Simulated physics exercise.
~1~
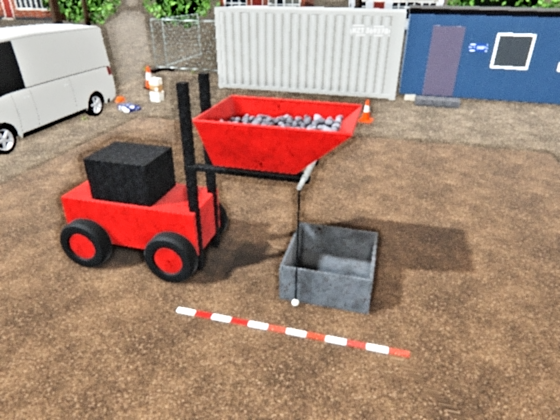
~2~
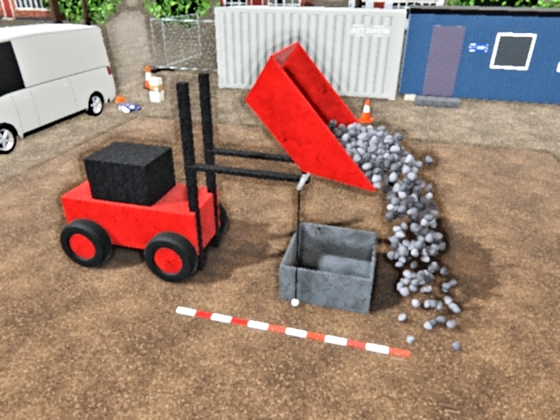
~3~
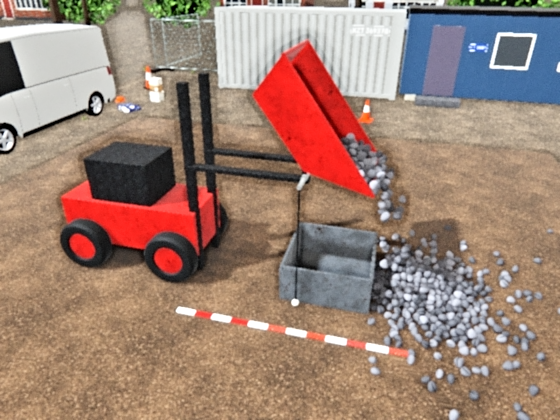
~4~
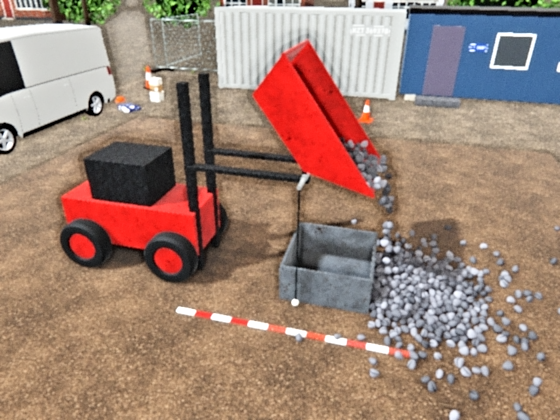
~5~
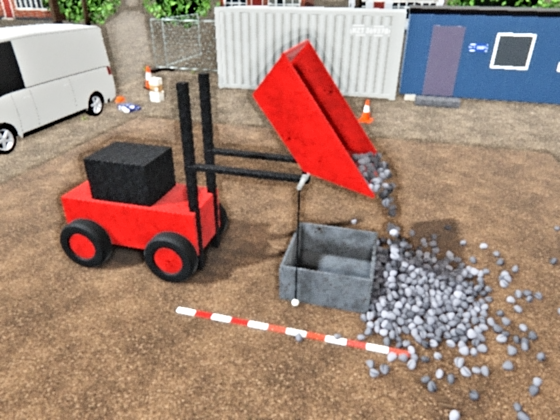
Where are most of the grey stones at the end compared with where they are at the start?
At the start the stones sit in the raised red skip. By the end most of them lie scattered on the ground to the right of the grey bin.
A red forklift tips its skip and most of the grey stones spill beyond the bin.
